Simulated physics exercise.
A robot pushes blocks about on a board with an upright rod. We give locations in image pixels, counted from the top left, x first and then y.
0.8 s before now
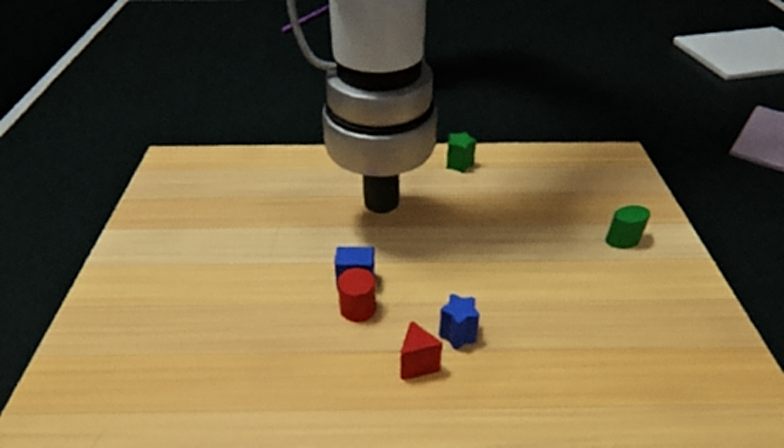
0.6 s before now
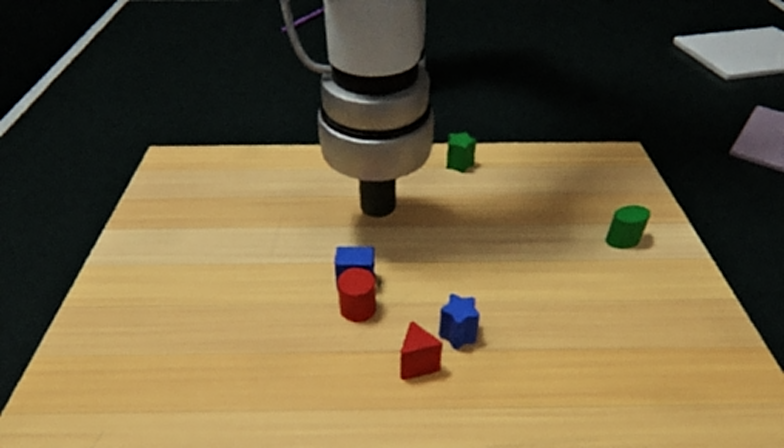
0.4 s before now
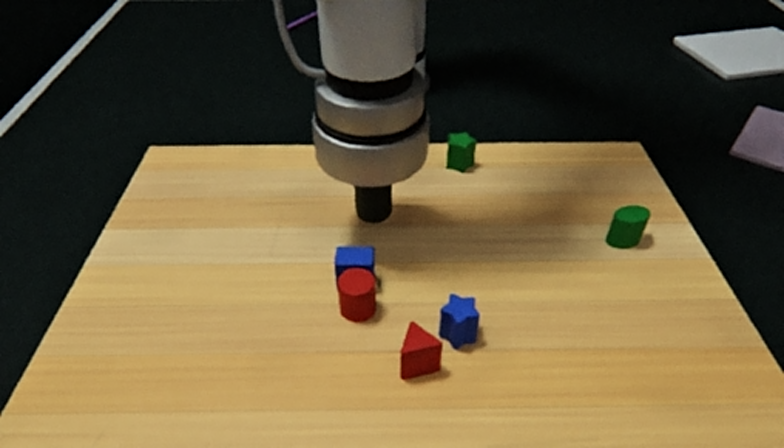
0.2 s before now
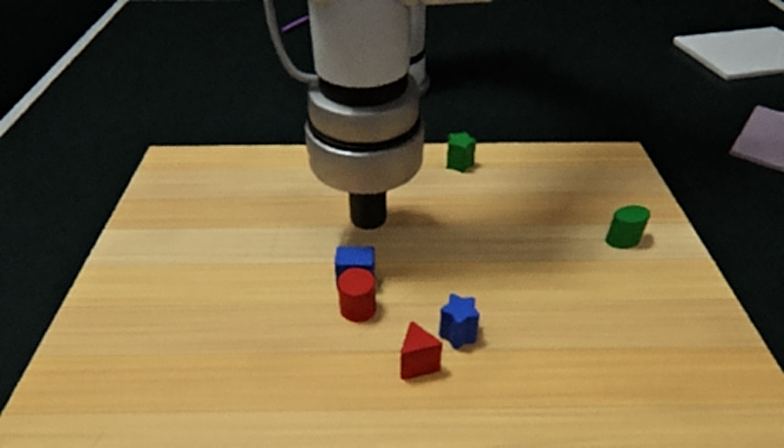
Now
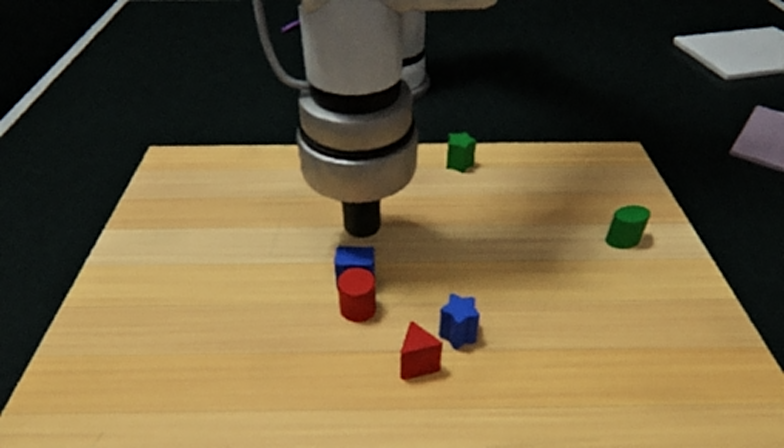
The robot arm moves slowly down and slightly left toward the blue block, touching nothing.
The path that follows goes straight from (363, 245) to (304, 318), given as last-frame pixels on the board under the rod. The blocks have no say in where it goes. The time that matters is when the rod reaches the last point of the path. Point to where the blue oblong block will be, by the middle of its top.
The centre of its top will be at (340, 292).
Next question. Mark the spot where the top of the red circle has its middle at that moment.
Its top middle is near (366, 308).
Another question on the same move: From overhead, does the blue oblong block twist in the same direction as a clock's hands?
Short answer: No.
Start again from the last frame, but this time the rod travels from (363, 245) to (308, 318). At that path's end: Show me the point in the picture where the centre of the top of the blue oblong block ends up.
So, by the moment the path ends, you'll find the top centre of the blue oblong block at (342, 293).
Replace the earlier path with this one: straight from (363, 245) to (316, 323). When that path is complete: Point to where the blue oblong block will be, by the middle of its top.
For the centre of its top, I'd go with (334, 318).
On the path given first. One third of the way, rod (344, 250); blue oblong block (353, 262), turned 25° anticlockwise; red circle (358, 286).
Two thirds of the way, rod (324, 274); blue oblong block (342, 285), turned 45° anticlockwise; red circle (363, 304).
At the end, rod (301, 300); blue oblong block (340, 292), turned 60° anticlockwise; red circle (366, 308).
